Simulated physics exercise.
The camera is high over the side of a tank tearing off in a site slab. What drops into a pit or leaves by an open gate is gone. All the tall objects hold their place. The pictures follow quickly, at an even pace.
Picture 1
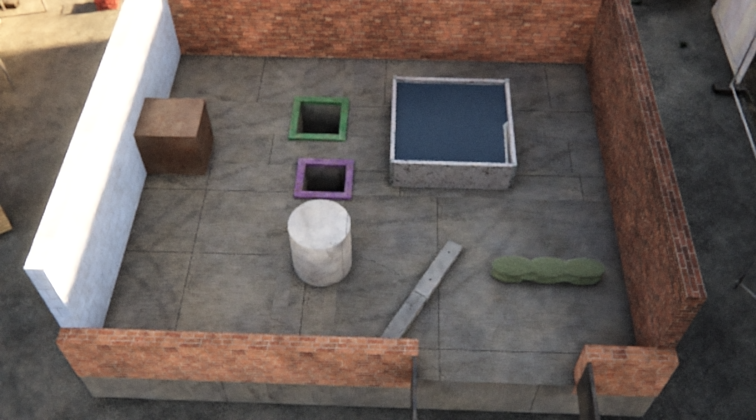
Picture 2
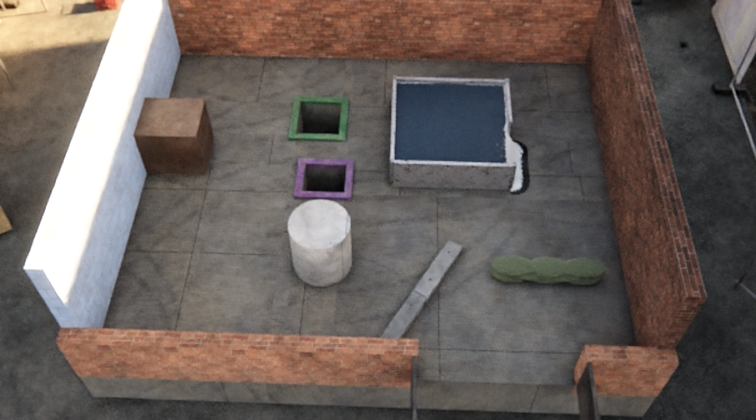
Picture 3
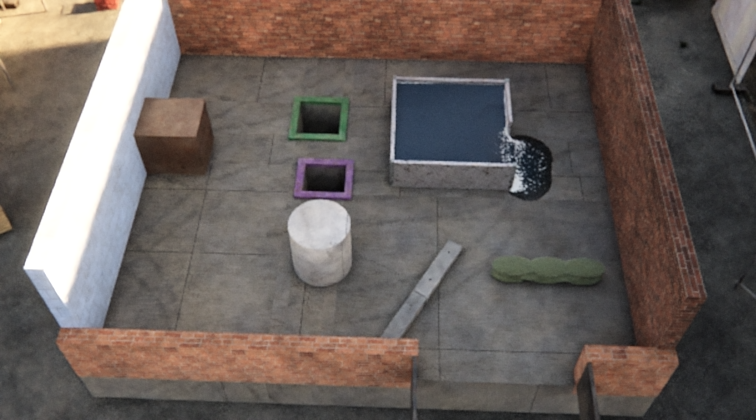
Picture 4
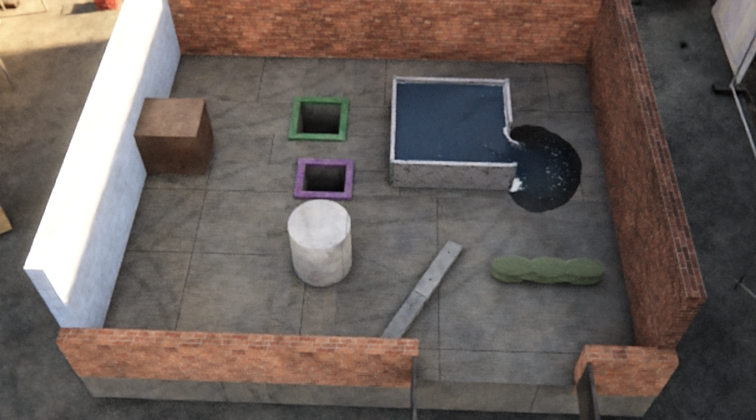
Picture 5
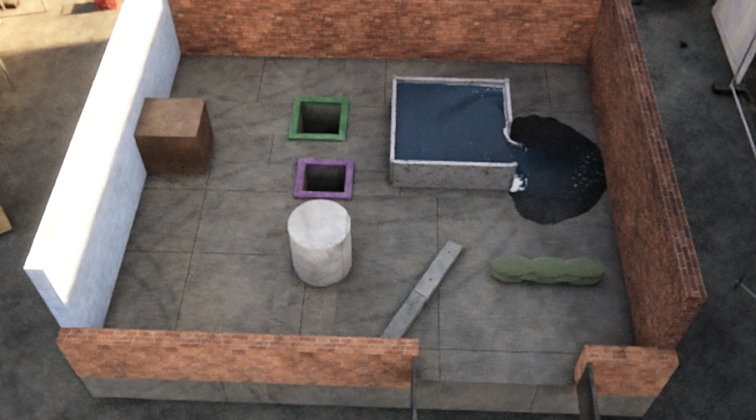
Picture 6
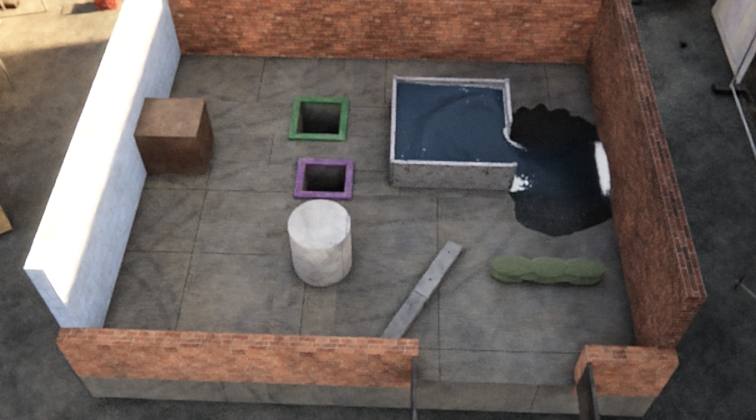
Dark water poured from a gap in the right side of a raised, open tank and spread in a widening pool across the walled slab, reaching the brick wall on the right.
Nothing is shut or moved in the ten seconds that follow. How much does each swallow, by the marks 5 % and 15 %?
In the end: The gate takes from 5 to 15 %; the green pit takes not even 5 %; the purple pit takes not even 5 %.
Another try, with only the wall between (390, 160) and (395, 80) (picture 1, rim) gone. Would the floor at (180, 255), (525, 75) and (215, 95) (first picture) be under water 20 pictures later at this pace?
One after the other: Awash, free of water, flooded.
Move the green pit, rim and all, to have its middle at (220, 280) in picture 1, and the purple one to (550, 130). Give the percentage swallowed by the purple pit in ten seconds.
In per cent: Purple 8.
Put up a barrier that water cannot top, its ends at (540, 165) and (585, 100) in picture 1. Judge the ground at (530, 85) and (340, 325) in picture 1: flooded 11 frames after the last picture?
One after the other: Flooded, free of water.
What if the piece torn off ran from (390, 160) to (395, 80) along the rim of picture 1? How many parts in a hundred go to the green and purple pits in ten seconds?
Parts in a hundred: Green 30, purple 15.
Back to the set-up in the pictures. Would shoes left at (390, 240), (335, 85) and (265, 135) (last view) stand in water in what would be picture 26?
In turn: Free of water, no water, free of water.
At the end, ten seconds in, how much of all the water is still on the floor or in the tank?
Close to 88 %.
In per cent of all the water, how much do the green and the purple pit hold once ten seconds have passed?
In turn 0 and 0 per cent.
A moment on, water covers 10 % of the floor; the gate 0 %, the green pit 0 %, the purple pit 0 %.
Next, water covers 15 % of the floor; the gate 0 %, the green pit 0 %, the purple pit 0 %.
Then, water covers 30 % of the floor; the gate 1 %, the green pit 0 %, the purple pit 0 %.
Later, water covers 50 % of the floor; the gate 4 %, the green pit 0 %, the purple pit 0 %.
In the end, water covers 65 % of the floor; the gate 11 %, the green pit 0 %, the purple pit 1 %.
